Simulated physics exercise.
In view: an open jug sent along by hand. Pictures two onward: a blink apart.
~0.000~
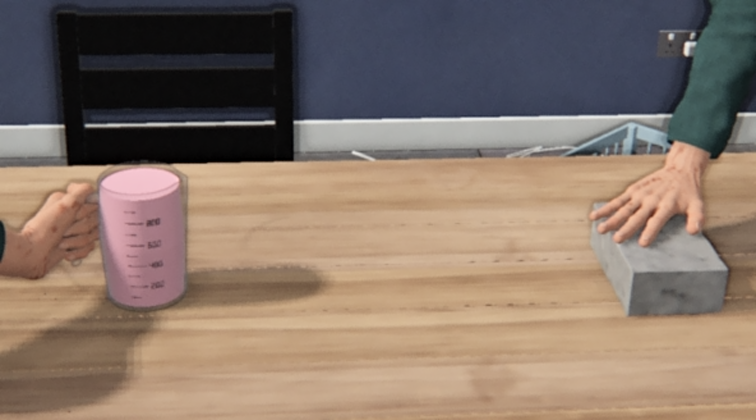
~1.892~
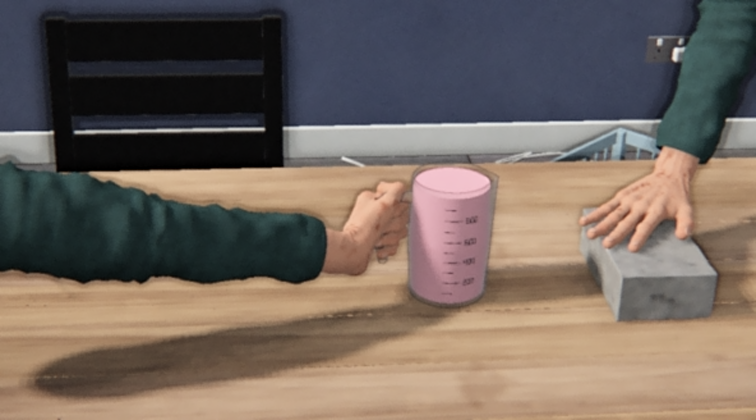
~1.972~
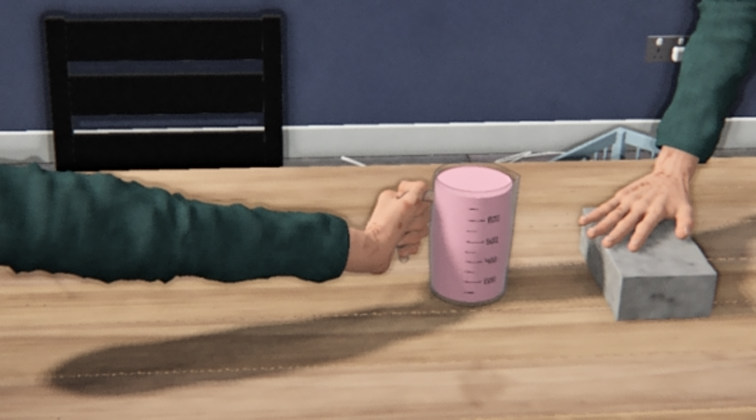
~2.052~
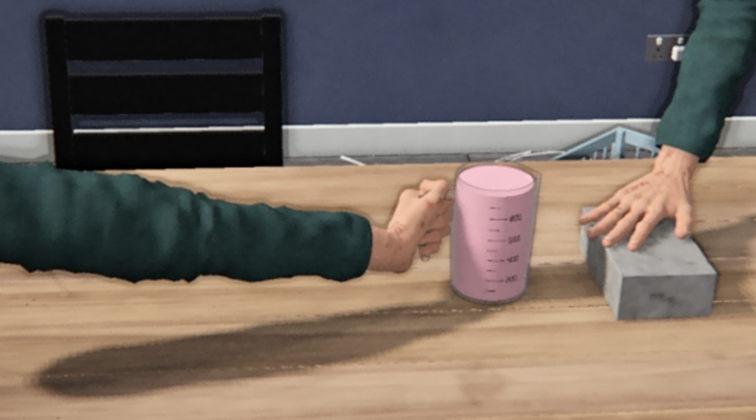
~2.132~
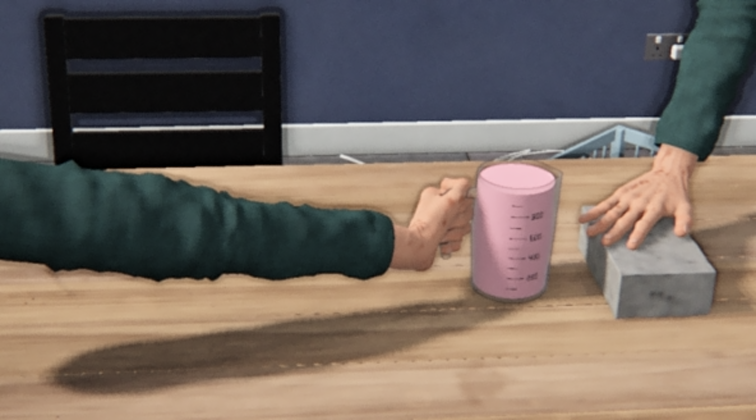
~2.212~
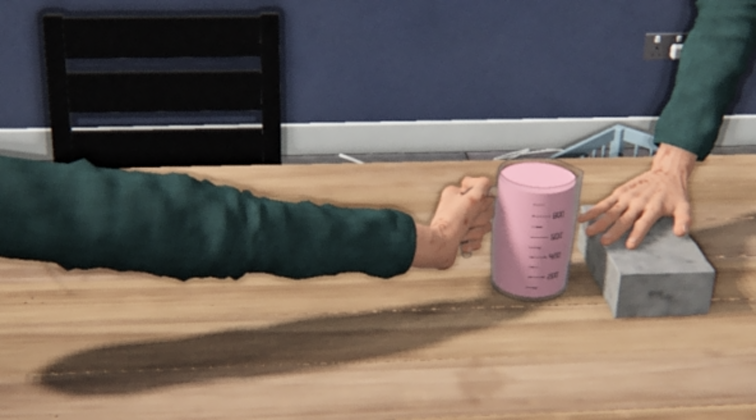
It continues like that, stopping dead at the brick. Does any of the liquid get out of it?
Yes.
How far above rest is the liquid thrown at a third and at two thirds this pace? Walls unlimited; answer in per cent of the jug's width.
You'd see close to 10 per cent of the width first and close to 20 per cent after.
After 2.3 s, the jug meets the brick.
After 2.4 s, the pink milk surges up the wall; a puddle lies under it.
After 3.8 s, the jug stands at the brick; a puddle lies under it.
